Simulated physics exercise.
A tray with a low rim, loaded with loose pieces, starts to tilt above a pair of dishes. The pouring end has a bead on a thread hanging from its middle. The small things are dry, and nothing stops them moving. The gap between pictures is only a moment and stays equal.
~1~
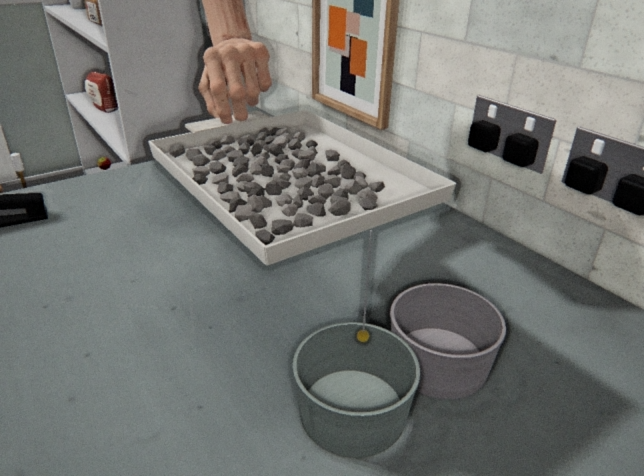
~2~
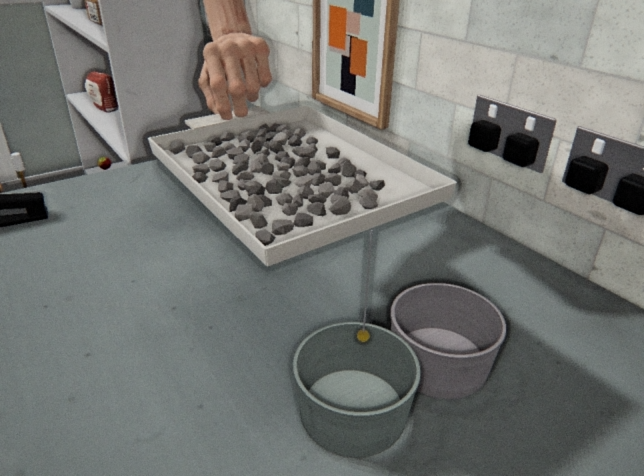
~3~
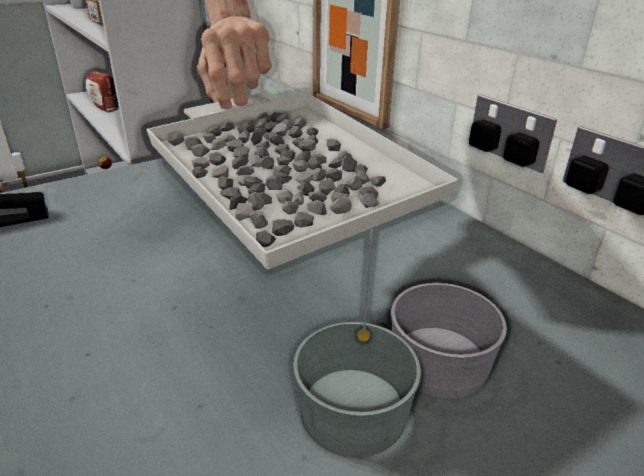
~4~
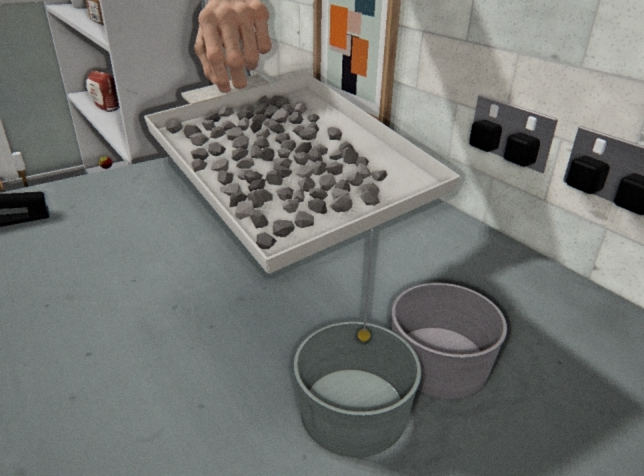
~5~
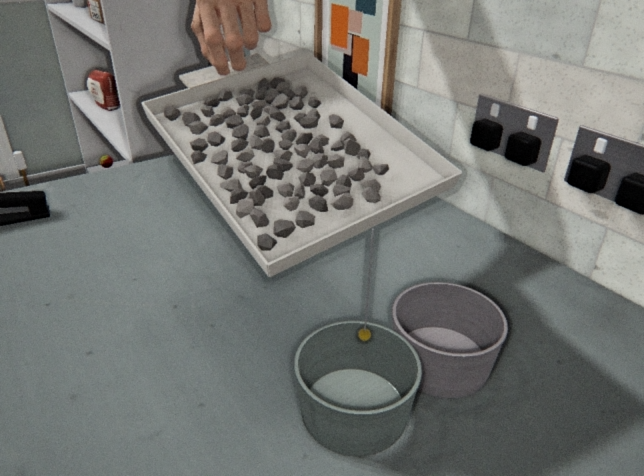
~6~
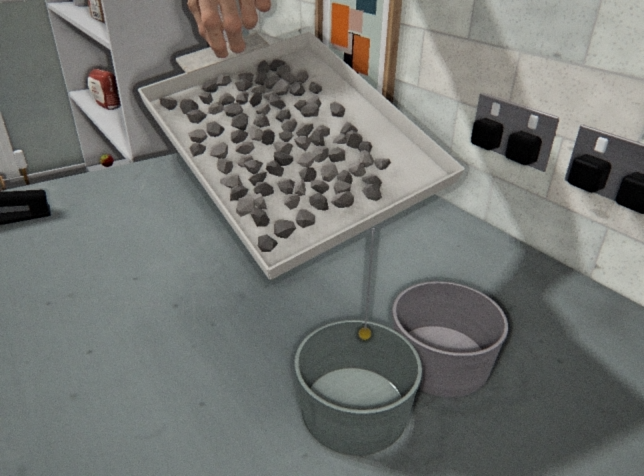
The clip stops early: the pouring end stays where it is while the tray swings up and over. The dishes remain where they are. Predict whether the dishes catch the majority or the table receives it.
The table receives the majority.
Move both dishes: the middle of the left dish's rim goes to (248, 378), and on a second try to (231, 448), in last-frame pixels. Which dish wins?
For the two places in order: The leftward one, the rightward one.
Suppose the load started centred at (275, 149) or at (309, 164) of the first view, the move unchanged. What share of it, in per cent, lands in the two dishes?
About 20 % and 30 %.
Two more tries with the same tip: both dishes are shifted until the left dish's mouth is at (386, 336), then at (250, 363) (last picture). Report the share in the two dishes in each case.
0 %, then 40 %.
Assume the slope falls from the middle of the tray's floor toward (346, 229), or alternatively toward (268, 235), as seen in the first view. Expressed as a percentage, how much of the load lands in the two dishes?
The first try gives close to 30 percent; the next gives 20 percent.
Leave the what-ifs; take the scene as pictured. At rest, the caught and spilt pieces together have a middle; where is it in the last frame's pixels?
Roughly at (284, 460).
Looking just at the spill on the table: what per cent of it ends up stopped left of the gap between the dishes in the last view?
Near 90 in a hundred.
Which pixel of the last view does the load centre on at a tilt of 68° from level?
The middle of the pieces sits at roughly (288, 211).
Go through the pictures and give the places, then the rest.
Corners of the pouring end at (266, 245) and (452, 183), level; middle of the load at (284, 170), bits of gravel; left dish at (394, 425); right dish at (485, 368); bead on its thread at (363, 336), in the first frame.
Corners of the pouring end at (267, 246) and (453, 182), level; middle of the load at (284, 168), in the second frame.
Corners of the pouring end at (267, 250) and (454, 179), tipped barely, lowest at the left corner; middle of the load at (285, 162), in the third frame.
Corners of the pouring end at (268, 256) and (456, 176), tipped a little, lowest at the left corner; middle of the load at (285, 154), in the fourth frame.
Corners of the pouring end at (269, 262) and (459, 172), tipped clearly, lowest at the left corner; middle of the load at (286, 145), in the fifth frame.
Corners of the pouring end at (269, 266) and (461, 168), tipped clearly, lowest at the left corner; middle of the load at (287, 137); left dish at (396, 423); right dish at (487, 367), in the sixth frame.
Soon after the last picture, tray tipped steeply; nearly all on the tray; a stray few in the air.
A little later, tray tipped past a quarter turn; about a quarter on the tray; a small part in the left dish; about half outside both; about a quarter in the air.
Later still, tray tipped past a quarter turn; about a quarter in the left dish; most outside both.
At rest, tray tipped past a quarter turn; about a quarter in the left dish; none in the right dish; most outside both.
